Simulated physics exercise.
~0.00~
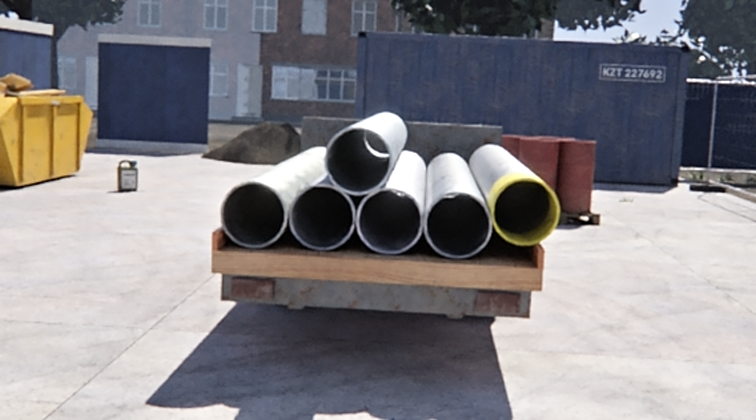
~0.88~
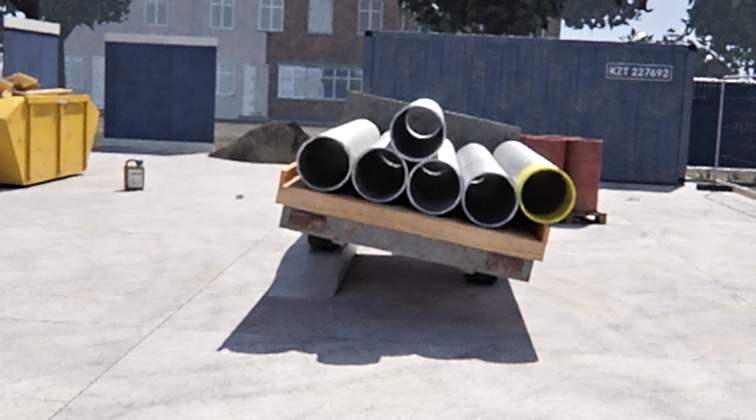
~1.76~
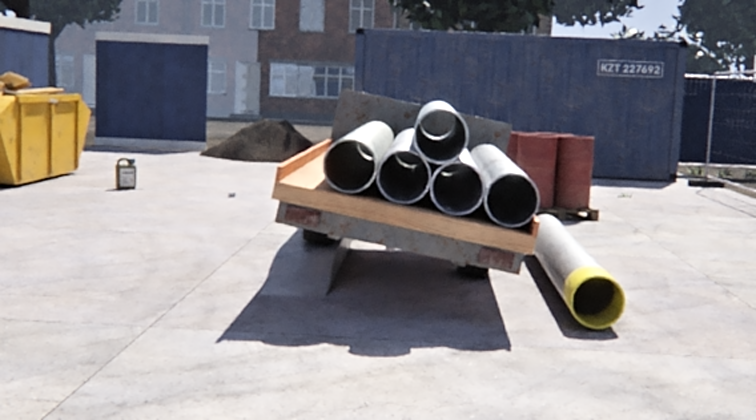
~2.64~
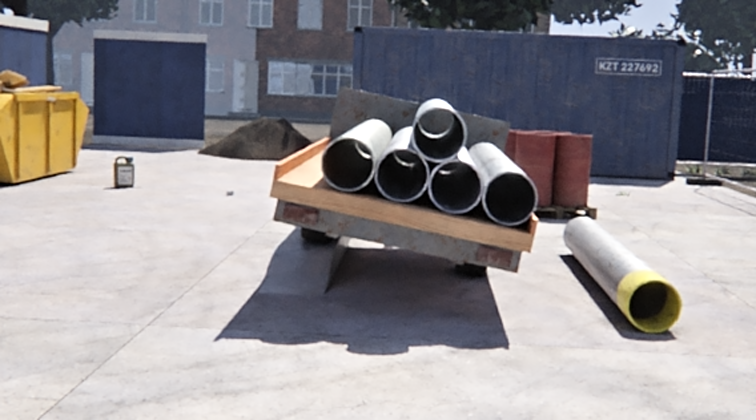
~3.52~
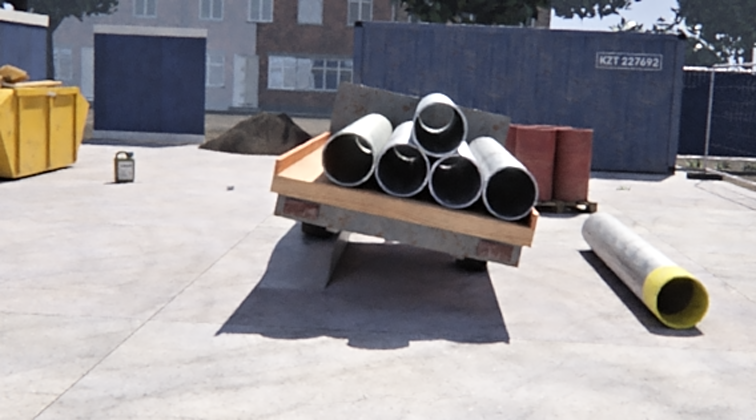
The clip opens on the rear of a low trailer in a sunny yard, carrying six hollow steel pipes, five side by side and one resting on top, with the rightmost marked by a yellow rim. The trailer's left side rises, tilting the wooden-edged deck down to the right. The yellow-rimmed pipe drops off the right side and lands on the concrete. It rolls a little farther right, away from the trailer. At the end, it lies on the ground to the right, while the other five pipes remain stacked on the leaning deck.
